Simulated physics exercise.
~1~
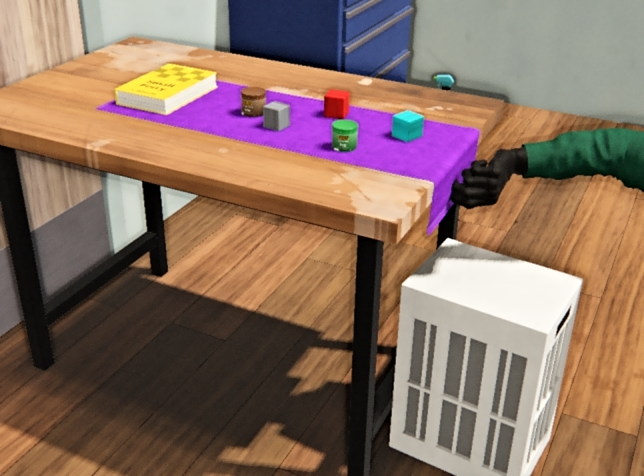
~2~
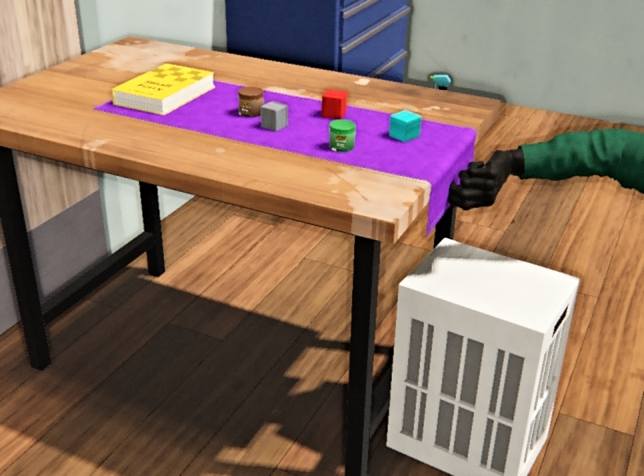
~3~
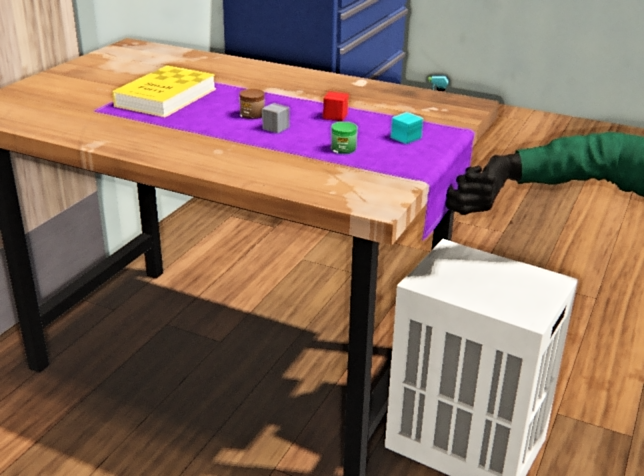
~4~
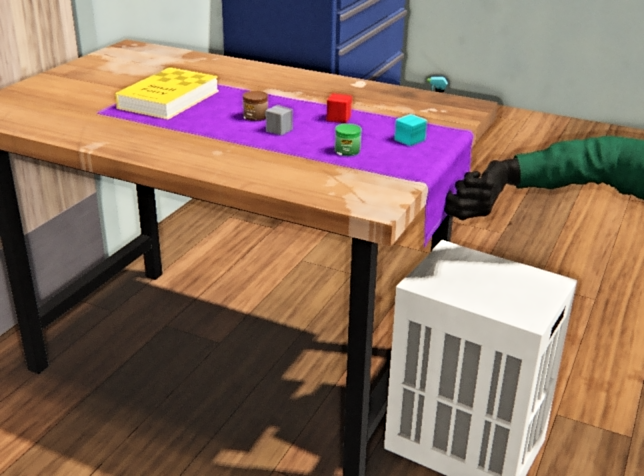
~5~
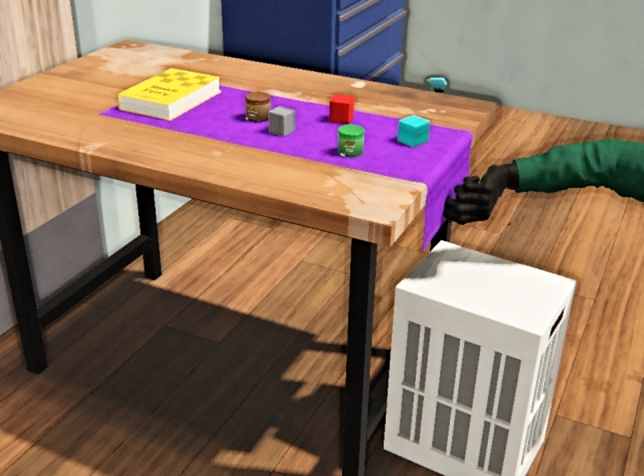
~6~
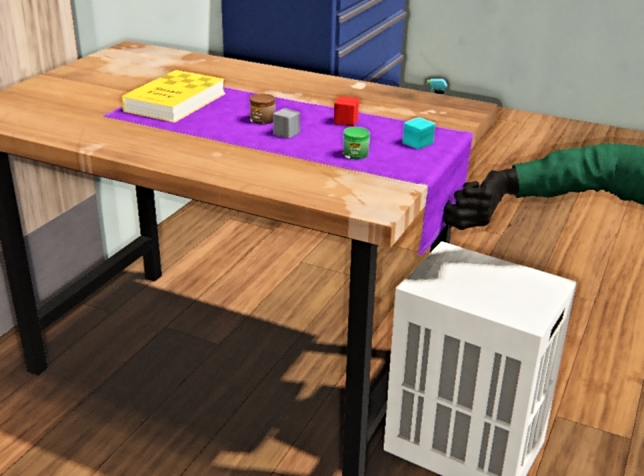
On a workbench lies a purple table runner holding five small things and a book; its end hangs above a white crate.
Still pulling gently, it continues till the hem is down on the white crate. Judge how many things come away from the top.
One item leaves the top.
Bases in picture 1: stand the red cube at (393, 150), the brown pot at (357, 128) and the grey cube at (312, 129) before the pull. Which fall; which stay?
Note: Red cube lost; brown pot kept on top; grey cube kept on top.
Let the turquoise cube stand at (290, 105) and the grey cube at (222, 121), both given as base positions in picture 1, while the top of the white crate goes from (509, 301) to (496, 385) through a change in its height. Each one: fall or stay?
The turquoise cube? Safe. The grey cube? Safe.
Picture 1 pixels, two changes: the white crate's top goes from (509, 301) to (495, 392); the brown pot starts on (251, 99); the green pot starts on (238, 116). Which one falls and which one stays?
The brown pot remains up; the green pot holds on.
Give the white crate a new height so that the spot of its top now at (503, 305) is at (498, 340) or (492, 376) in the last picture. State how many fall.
It comes to 2 and 3 over the edge.
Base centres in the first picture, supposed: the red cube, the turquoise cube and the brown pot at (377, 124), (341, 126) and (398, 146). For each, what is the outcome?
Outcome: Red cube stays, turquoise cube stays, brown pot falls away.
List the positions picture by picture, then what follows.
The first picture shows hem (428, 236); turquoise cube (409, 116); green pot (345, 124); red cube (337, 94); grey cube (277, 105); brown pot (253, 91); top of the crate (509, 302).
The second picture shows hem (426, 236); turquoise cube (406, 116).
The third picture shows hem (423, 241); green pot (345, 126).
The fourth picture shows hem (425, 247); red cube (339, 97); top of the crate (503, 303).
The fifth picture shows hem (423, 251); grey cube (282, 111).
The sixth picture shows hem (419, 256); turquoise cube (420, 123); green pot (357, 132); red cube (347, 100); grey cube (287, 113); brown pot (263, 98).
Soon after, hem near (444, 248); all still up.
After that, hem on the crate; turquoise cube gone.
In the end, hem on the crate; turquoise cube gone. The count of fallen things is one.
